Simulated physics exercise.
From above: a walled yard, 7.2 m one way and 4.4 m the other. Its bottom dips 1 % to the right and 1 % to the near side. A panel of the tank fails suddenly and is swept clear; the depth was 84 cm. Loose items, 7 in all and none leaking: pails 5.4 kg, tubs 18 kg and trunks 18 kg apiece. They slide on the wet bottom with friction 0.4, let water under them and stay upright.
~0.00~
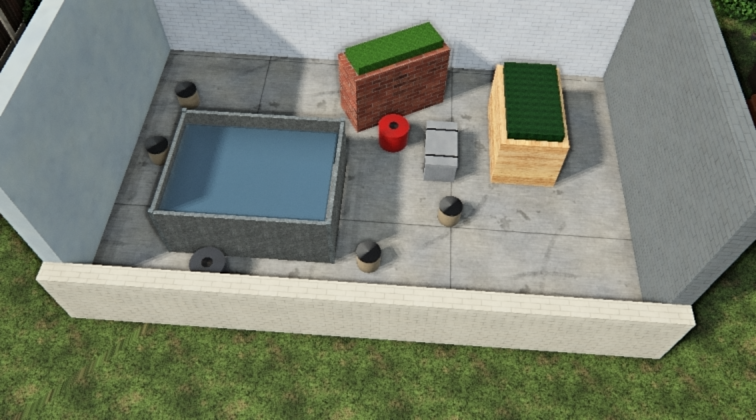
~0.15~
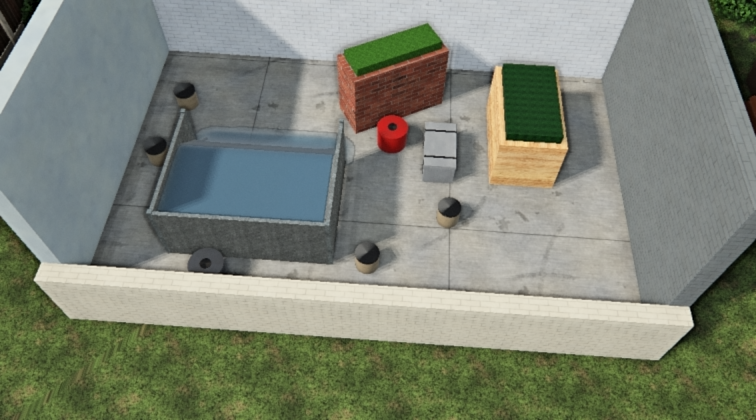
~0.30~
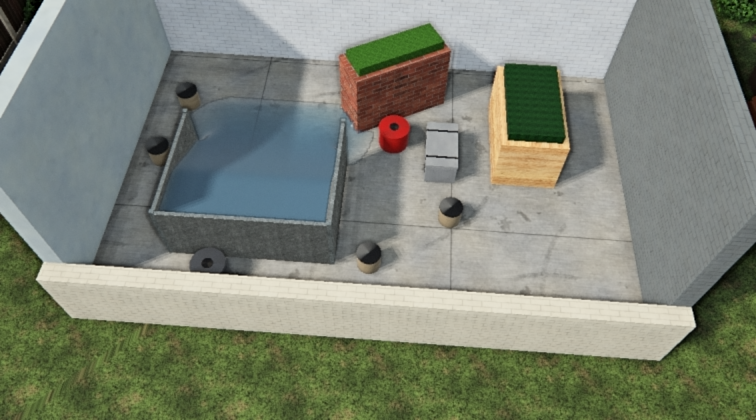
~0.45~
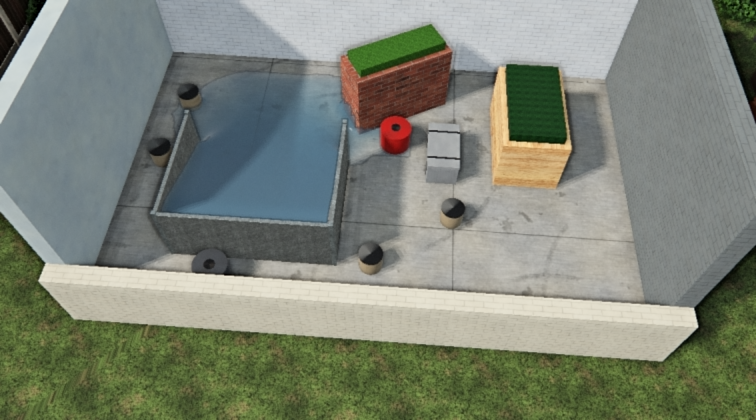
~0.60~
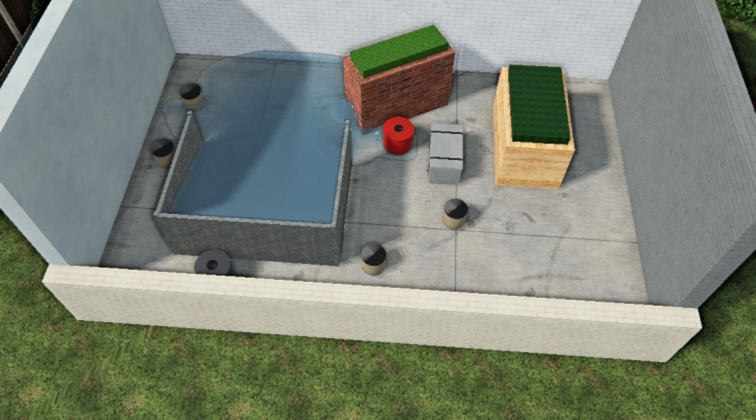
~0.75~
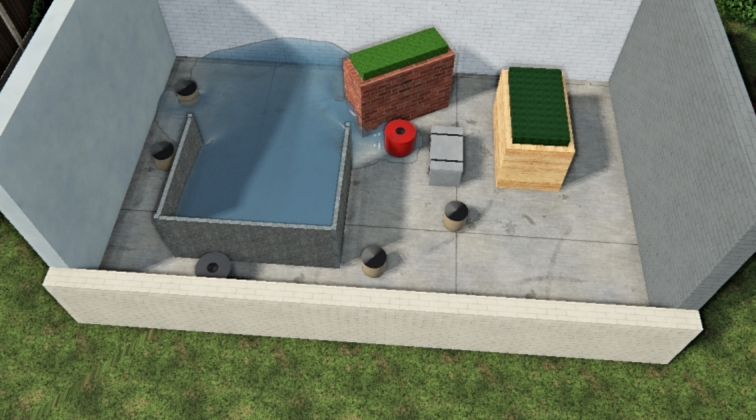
In a walled yard, a tank's back panel gives way and water spreads toward the far wall.
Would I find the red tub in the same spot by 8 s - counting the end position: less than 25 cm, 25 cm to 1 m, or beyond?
The red tub is nudged along.
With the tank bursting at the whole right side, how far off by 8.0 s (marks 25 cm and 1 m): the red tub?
Then the red tub ends far away.
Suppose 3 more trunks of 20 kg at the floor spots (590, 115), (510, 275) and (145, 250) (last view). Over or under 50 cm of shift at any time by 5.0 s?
In that order: More, short of it, under.
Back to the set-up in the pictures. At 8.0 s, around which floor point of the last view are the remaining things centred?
Near (525, 197).
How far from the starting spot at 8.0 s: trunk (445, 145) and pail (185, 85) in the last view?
In that order: 120 cm, 650 cm.
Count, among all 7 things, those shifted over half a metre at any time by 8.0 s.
7 of them.
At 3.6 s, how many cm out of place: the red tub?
About 40 cm.
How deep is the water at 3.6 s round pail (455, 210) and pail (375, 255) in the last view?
Roughly 3 and 1 cm.
After 1.6 s the red tub is near (427, 137), 0.4 m from its start, aground; 1 afloat.
After 3.6 s the red tub is near (429, 137), 0.4 m from its start, aground; 2 afloat.
After 5.6 s the red tub is near (434, 137), 0.5 m from its start, aground; 5 afloat.
After 8.0 s the red tub is near (434, 137), 0.5 m from its start, aground; 5 afloat.
